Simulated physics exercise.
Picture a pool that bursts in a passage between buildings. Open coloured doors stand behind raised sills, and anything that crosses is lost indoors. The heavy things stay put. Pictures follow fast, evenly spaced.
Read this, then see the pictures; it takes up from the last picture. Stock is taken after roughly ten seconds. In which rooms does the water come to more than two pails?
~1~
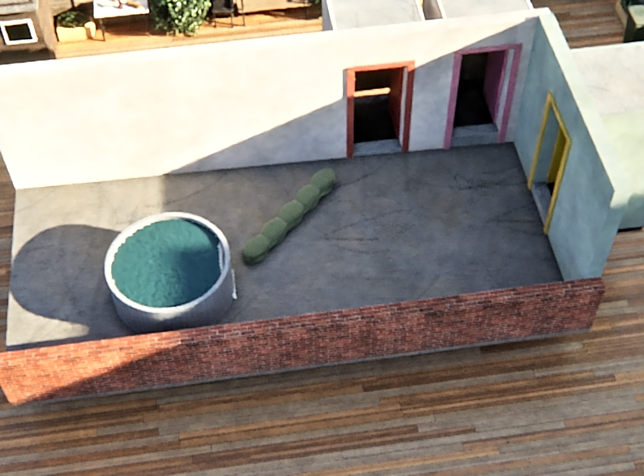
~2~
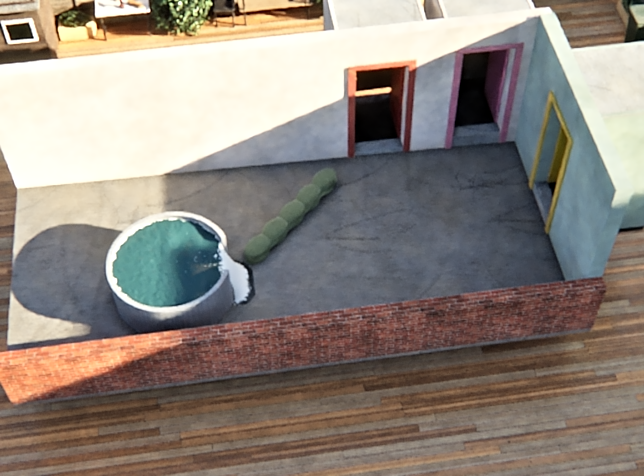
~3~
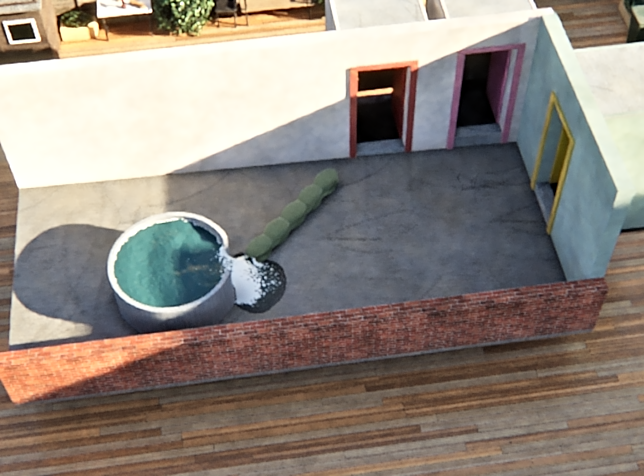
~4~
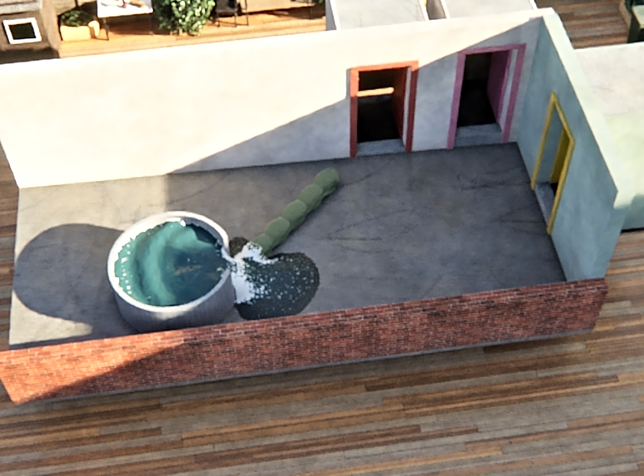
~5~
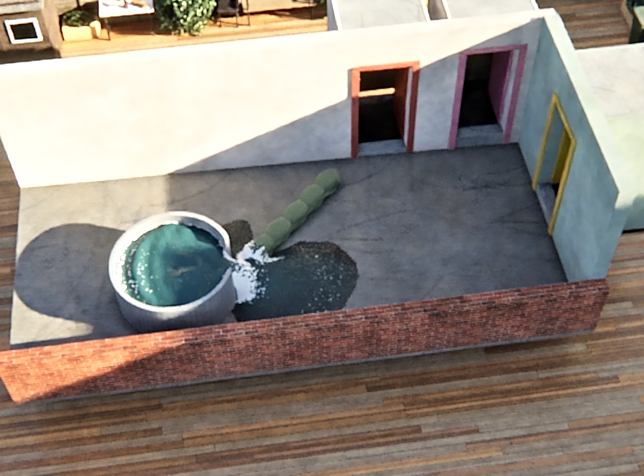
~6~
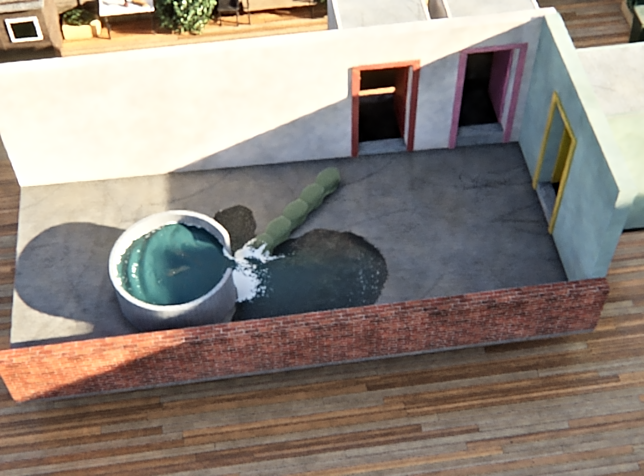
As I see it, the pink door will be within bounds, the yellow door will be within bounds, the red door will be within bounds.
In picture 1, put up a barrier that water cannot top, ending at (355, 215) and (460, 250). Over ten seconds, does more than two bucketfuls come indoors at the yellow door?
Result - the yellow one remains within bounds.
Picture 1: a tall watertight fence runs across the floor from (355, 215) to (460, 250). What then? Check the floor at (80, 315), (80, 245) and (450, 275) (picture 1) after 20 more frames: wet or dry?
Taking them in order, I'd say parched, parched and soaked.
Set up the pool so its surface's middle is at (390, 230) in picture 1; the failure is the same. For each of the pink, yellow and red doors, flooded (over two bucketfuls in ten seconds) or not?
Pink door holds, yellow door floods, red door takes less.
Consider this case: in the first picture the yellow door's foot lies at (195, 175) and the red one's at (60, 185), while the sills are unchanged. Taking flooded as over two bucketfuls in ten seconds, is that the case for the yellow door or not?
My reading: Yellow lets less in.
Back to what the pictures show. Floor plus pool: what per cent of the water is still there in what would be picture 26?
100 percent or thereabouts.
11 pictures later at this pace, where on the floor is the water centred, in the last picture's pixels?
Near pixel (286, 278).
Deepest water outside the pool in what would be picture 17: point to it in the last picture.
Roughly at (574, 310).
A moment on, water covers 35 % of the floor; the pink door not reached, the yellow door not reached, the red door not reached.
Next, water covers 50 % of the floor; the pink door not reached, the yellow door wet at the sill, nothing in, the red door not reached.
Then, water covers 60 % of the floor; the pink door wet at the sill, nothing in, the yellow door wet at the sill, nothing in, the red door wet at the sill, nothing in.
Later, water covers 60 % of the floor; the pink door wet at the sill, nothing in, the yellow door wet at the sill, nothing in, the red door wet at the sill, nothing in.
In the end, water covers 65 % of the floor; the pink door wet at the sill, nothing in, the yellow door wet at the sill, nothing in, the red door under two buckets in.
